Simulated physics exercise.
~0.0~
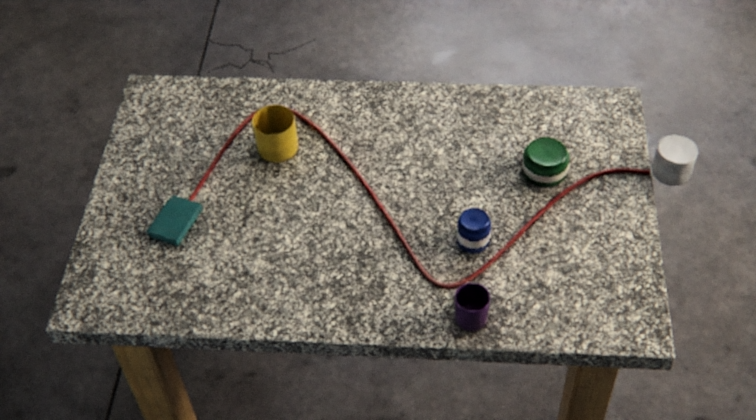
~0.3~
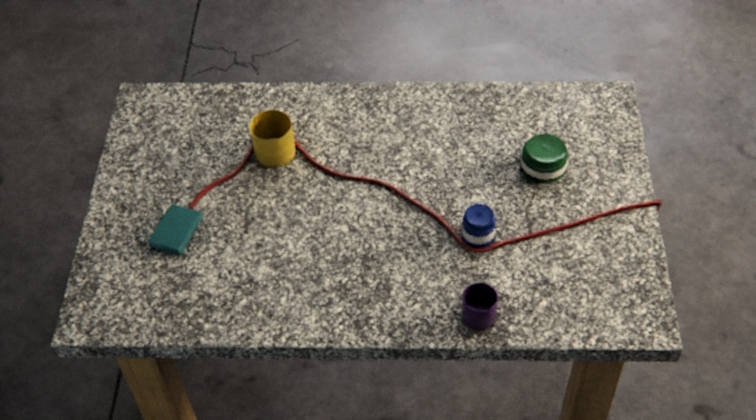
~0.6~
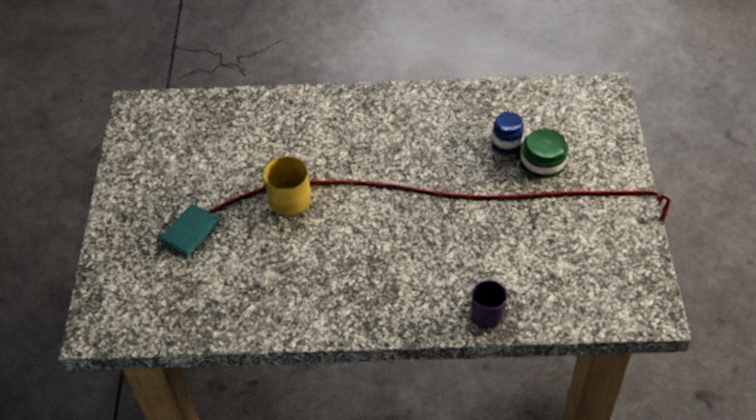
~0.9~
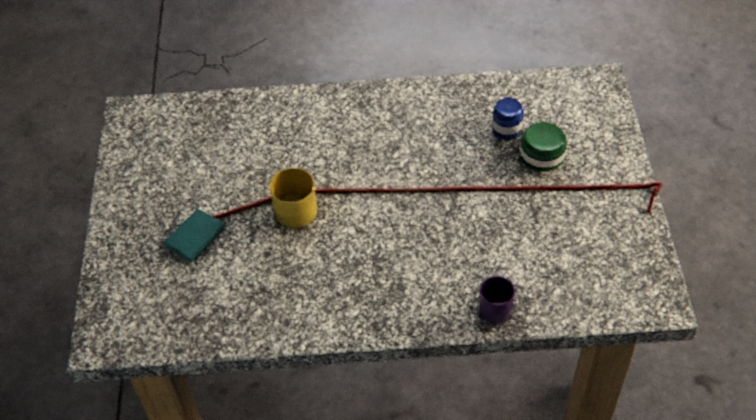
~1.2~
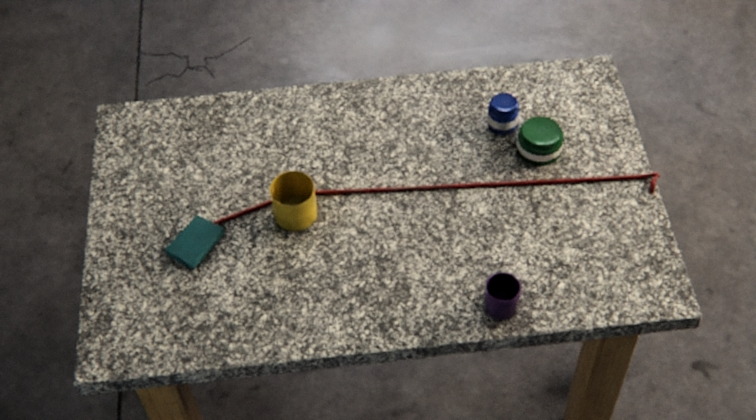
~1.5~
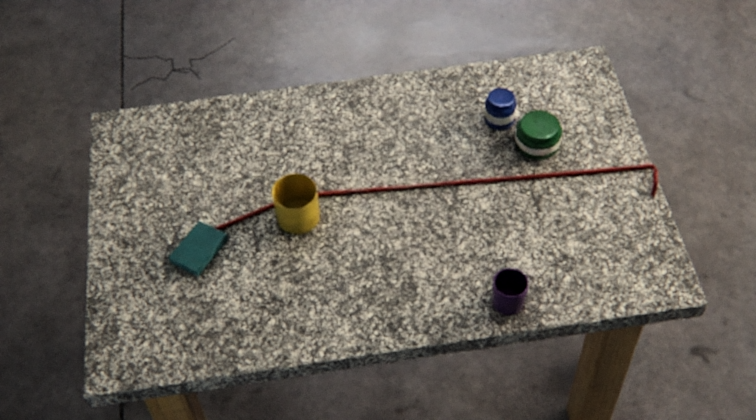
A red cable winds across a speckled stone table, seen from above at an angle over a cracked grey floor, running from a teal phone on the left, behind a yellow cup and below a blue jar, towards a white speaker at the right edge. A green jar sits at the upper right and a purple mug at the lower right. The cable pulls tighter to the right, and the white speaker disappears from view. It straightens, sweeping the blue jar far up beside the green jar and dragging the yellow cup down, while the phone shifts slightly. Finally the cable lies taut, bent at the cup, its tail hanging at the right edge, as the view drifts gently sideways.
